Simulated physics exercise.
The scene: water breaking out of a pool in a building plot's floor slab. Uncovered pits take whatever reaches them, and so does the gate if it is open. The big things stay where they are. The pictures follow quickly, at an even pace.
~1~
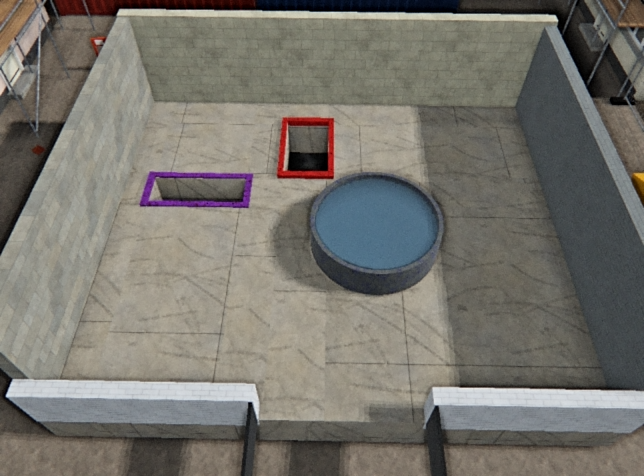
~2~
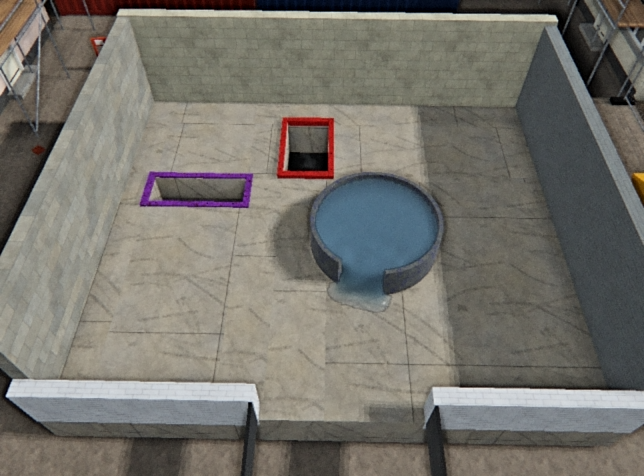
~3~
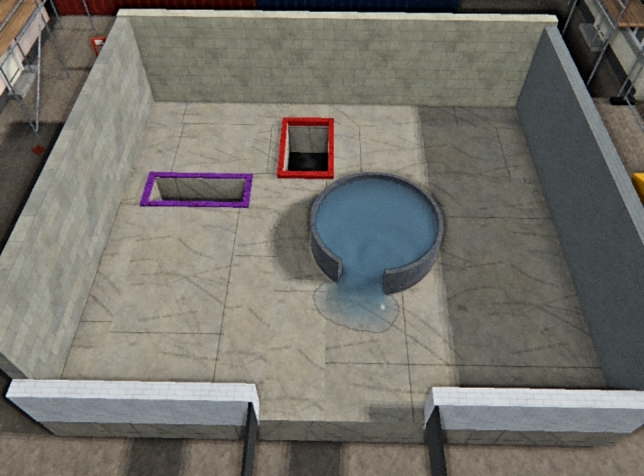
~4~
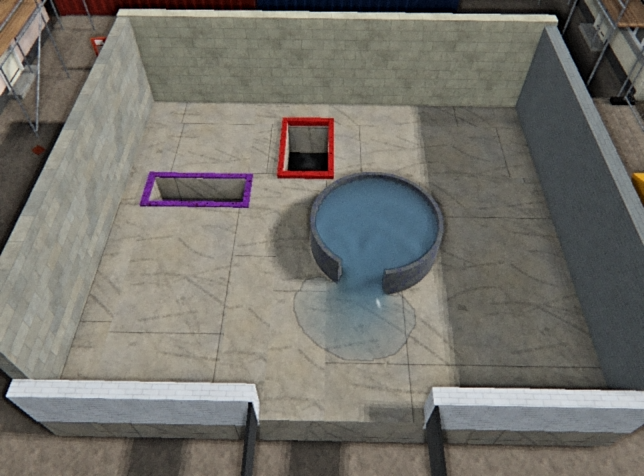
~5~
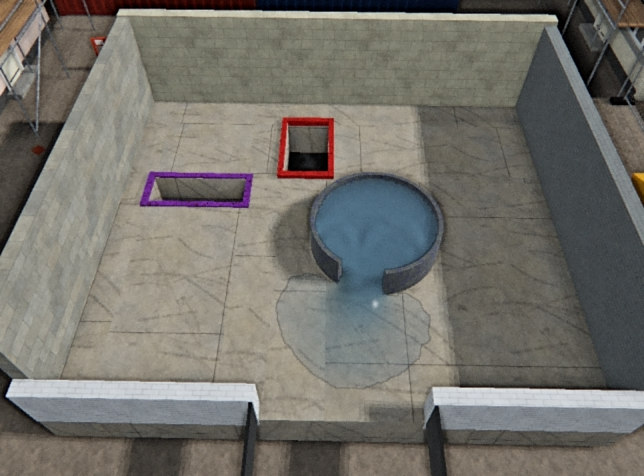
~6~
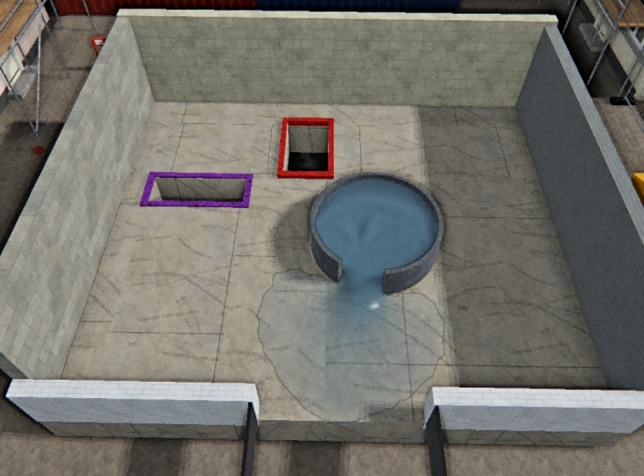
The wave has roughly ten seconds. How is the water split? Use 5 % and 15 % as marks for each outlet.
In the end: The gate takes over 15 %; the purple pit takes under 5 %; the red pit takes under 5 %.
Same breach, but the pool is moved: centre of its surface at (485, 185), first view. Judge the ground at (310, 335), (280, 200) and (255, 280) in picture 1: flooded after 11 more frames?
One after the other: Wet, free of water, not flooded.
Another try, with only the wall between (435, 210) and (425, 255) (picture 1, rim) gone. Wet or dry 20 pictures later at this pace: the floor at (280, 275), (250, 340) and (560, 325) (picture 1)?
In turn: Not flooded, not flooded, awash.
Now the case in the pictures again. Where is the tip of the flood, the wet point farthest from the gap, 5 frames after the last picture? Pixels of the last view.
Around (200, 402).
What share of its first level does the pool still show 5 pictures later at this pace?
Roughly 76 per cent.
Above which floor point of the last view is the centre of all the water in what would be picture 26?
Near (346, 276).
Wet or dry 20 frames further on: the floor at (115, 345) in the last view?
Answer: Covered.
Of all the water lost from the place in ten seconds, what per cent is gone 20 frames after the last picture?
Roughly 50 per cent.
A moment on, water covers 15 % of the floor; the gate 5 %, the purple pit 0 %, the red pit 0 %.
Next, water covers 20 % of the floor; the gate 14 %, the purple pit 0 %, the red pit 0 %.
Then, water covers 25 % of the floor; the gate 25 %, the purple pit 0 %, the red pit 0 %.
Later, water covers 35 % of the floor; the gate 39 %, the purple pit 0 %, the red pit 0 %.
In the end, water covers 45 % of the floor; the gate 49 %, the purple pit 0 %, the red pit 0 %.
